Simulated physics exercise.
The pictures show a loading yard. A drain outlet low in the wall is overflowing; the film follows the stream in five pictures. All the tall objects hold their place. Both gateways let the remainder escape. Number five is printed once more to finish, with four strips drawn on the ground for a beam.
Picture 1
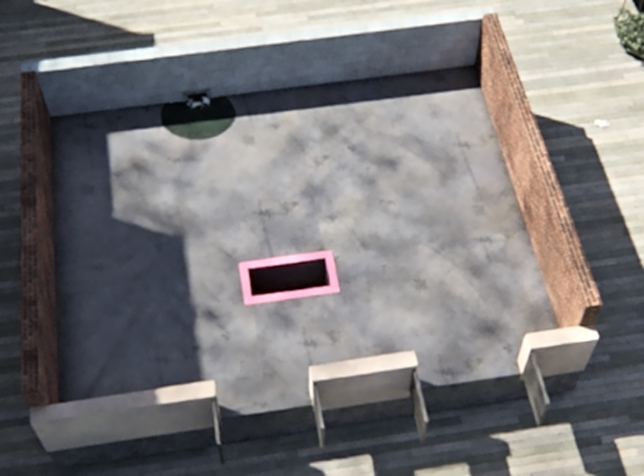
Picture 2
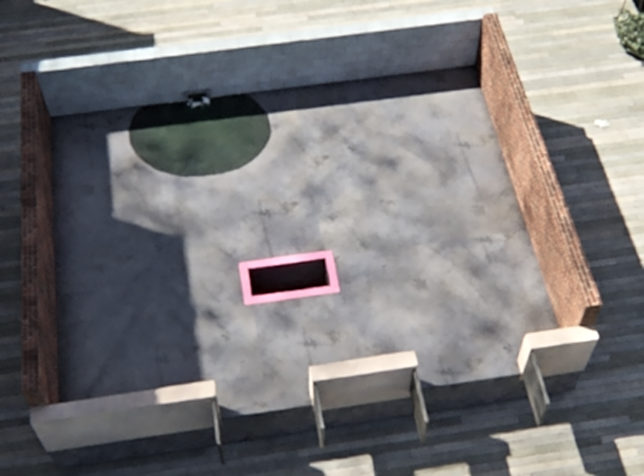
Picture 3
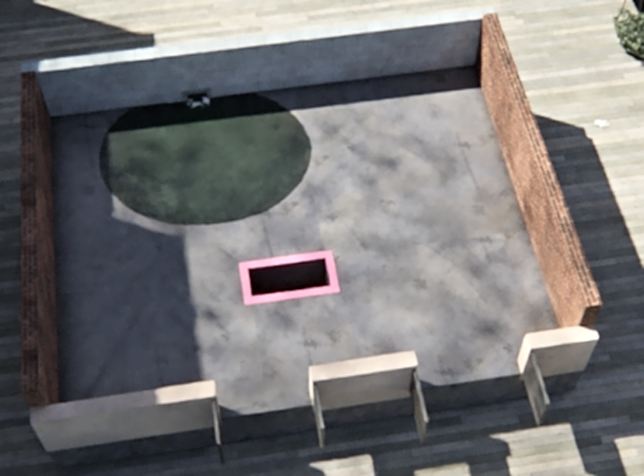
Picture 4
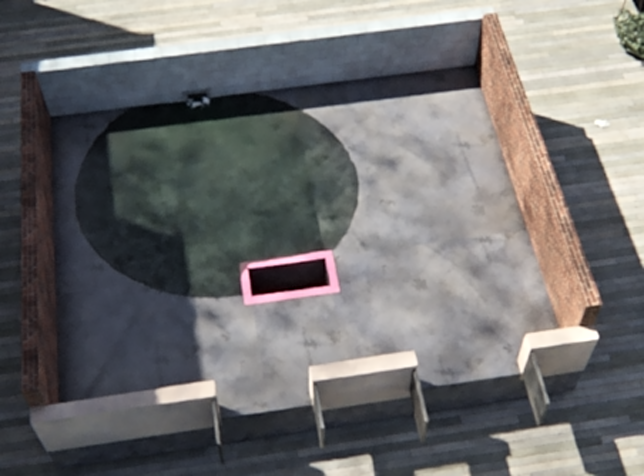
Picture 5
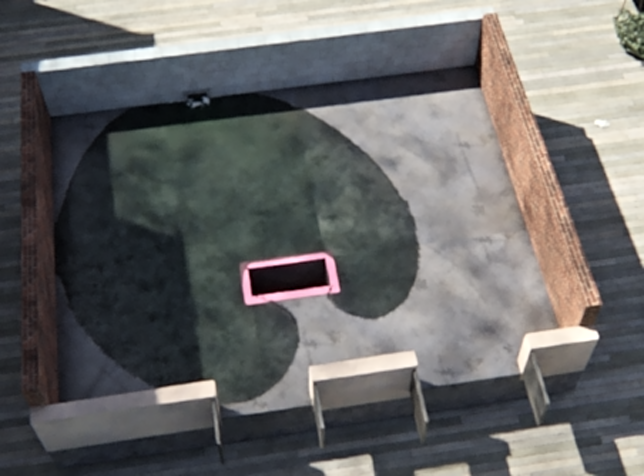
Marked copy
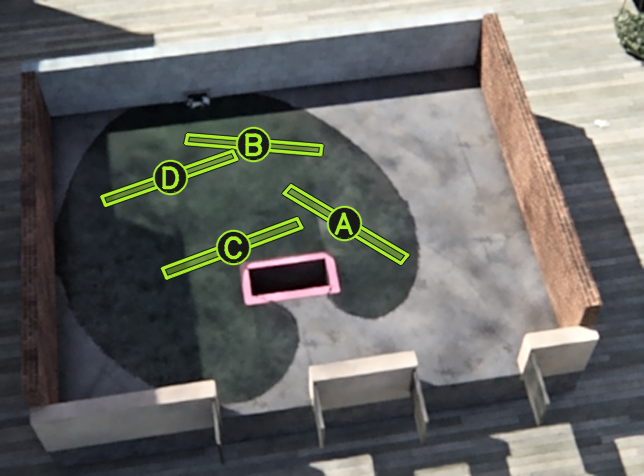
A walled loading yard with a grey concrete floor is seen from high above at a slant, and the camera stays still. A small grey outfall sits at the back wall left of centre, a pink-rimmed dark drain pit lies near the middle, brick walls flank the sides, and pale wall sections with gaps line the front. Dark green water spreads from the outfall in a widening round patch, meets the pit, and extends around both its sides toward the front.
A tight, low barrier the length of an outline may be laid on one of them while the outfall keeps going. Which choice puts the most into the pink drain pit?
A beats the others.
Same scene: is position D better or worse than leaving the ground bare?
It is worse.
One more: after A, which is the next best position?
D.
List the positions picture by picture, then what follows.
Outfall at (197, 95); pink drain pit at (289, 277); open gate at (464, 368); open gate at (265, 398); water covers 2 % of the ground and shows as far out as (171, 129); pink drain pit still dry.
Water covers 7 % of the ground and shows as far out as (186, 173); pink drain pit still dry.
Water covers 16 % of the ground and shows as far out as (275, 202); pink drain pit still dry.
Water covers 30 % of the ground and shows as far out as (244, 286); pink drain pit taking water.
Water covers 45 % of the ground and shows as far out as (146, 374); pink drain pit taking water.
On the marked copy, A from (287, 189) to (404, 259); B from (186, 139) to (321, 150); C from (164, 273) to (299, 223); D from (103, 200) to (234, 155).
With A, about 32 % of the stream runs into the pink drain pit, about 67 % out by the gates.
With B, about 7 % of the stream runs into the pink drain pit, about 93 % out by the gates.
With C, about 4 % of the stream runs into the pink drain pit, about 95 % out by the gates.
With D, about 15 % of the stream runs into the pink drain pit, about 84 % out by the gates.
